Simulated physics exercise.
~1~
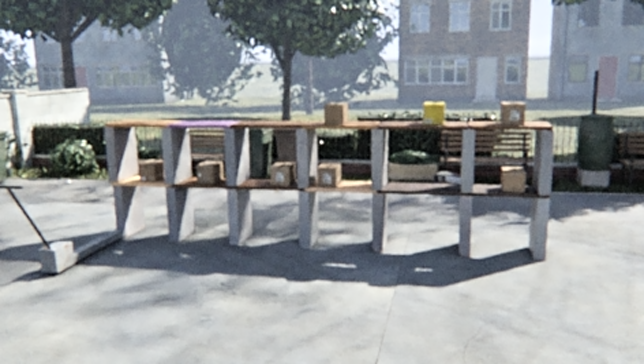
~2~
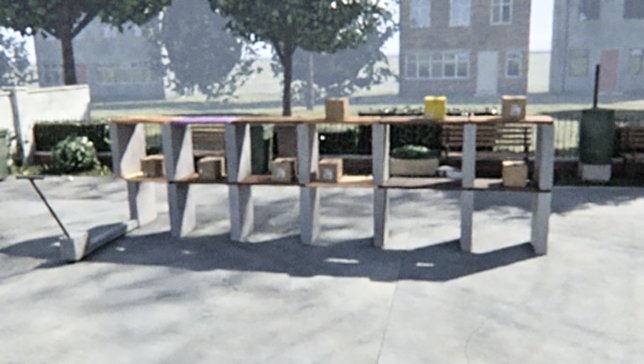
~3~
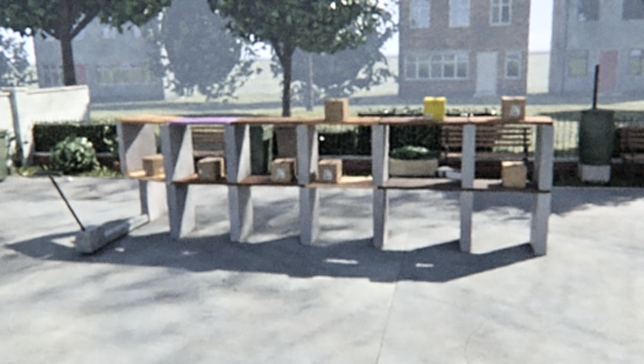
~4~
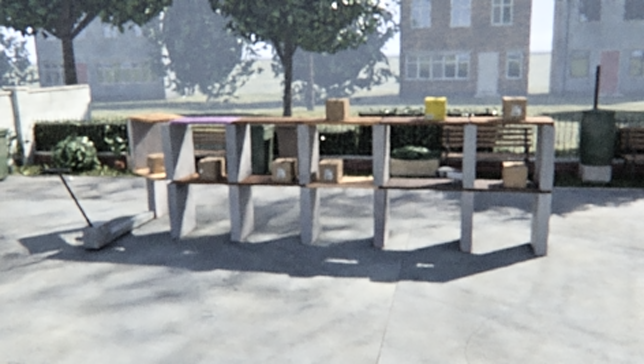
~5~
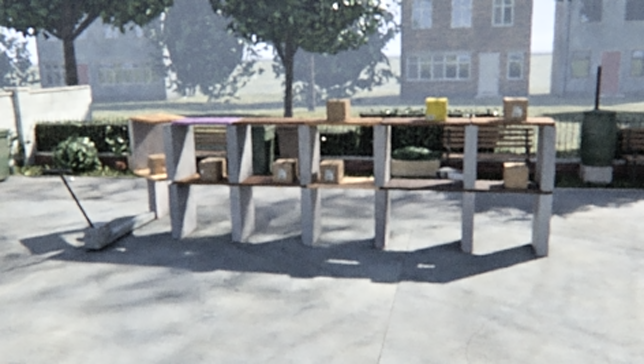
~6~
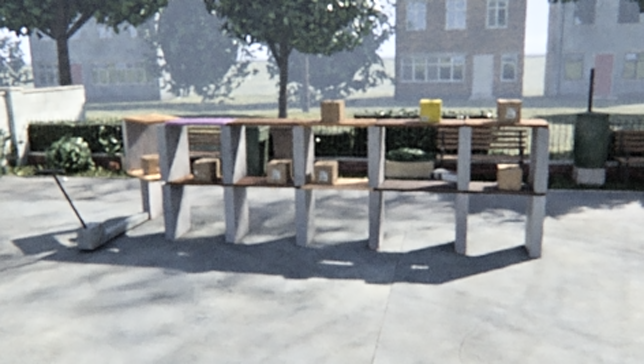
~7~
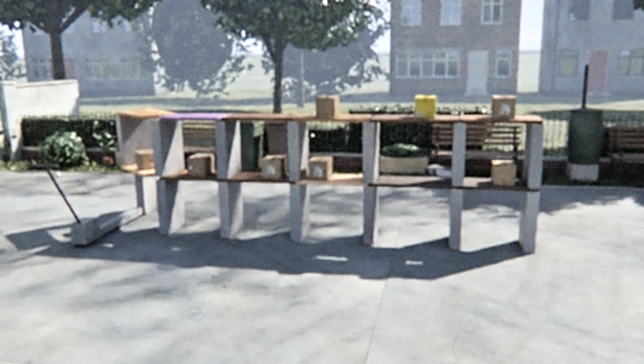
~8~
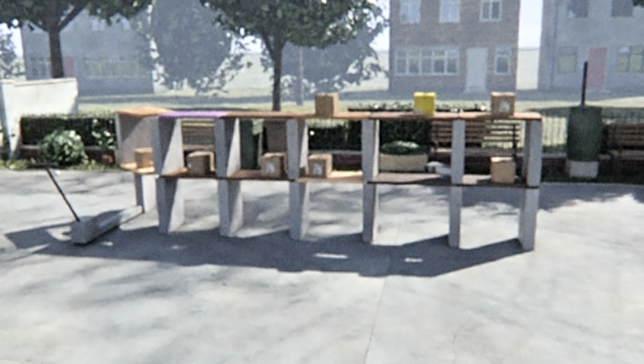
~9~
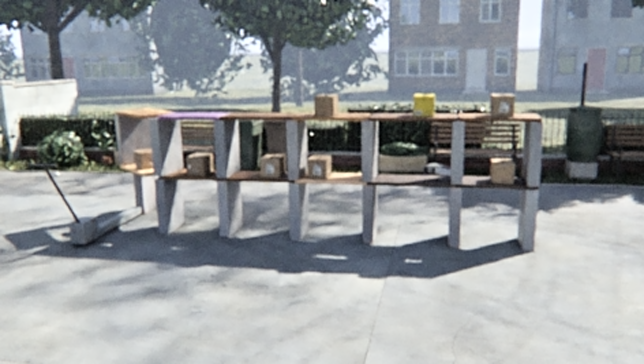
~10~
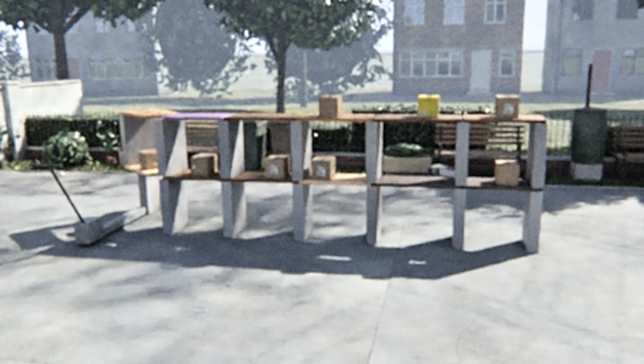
In this clip, a low, long-handled jack slides in at the left foot of a two-tier board shelf holding cartons in a yard, nudging the end supports rightward before stopping. The shelf stays standing, with the purple board and yellow carton still in place.
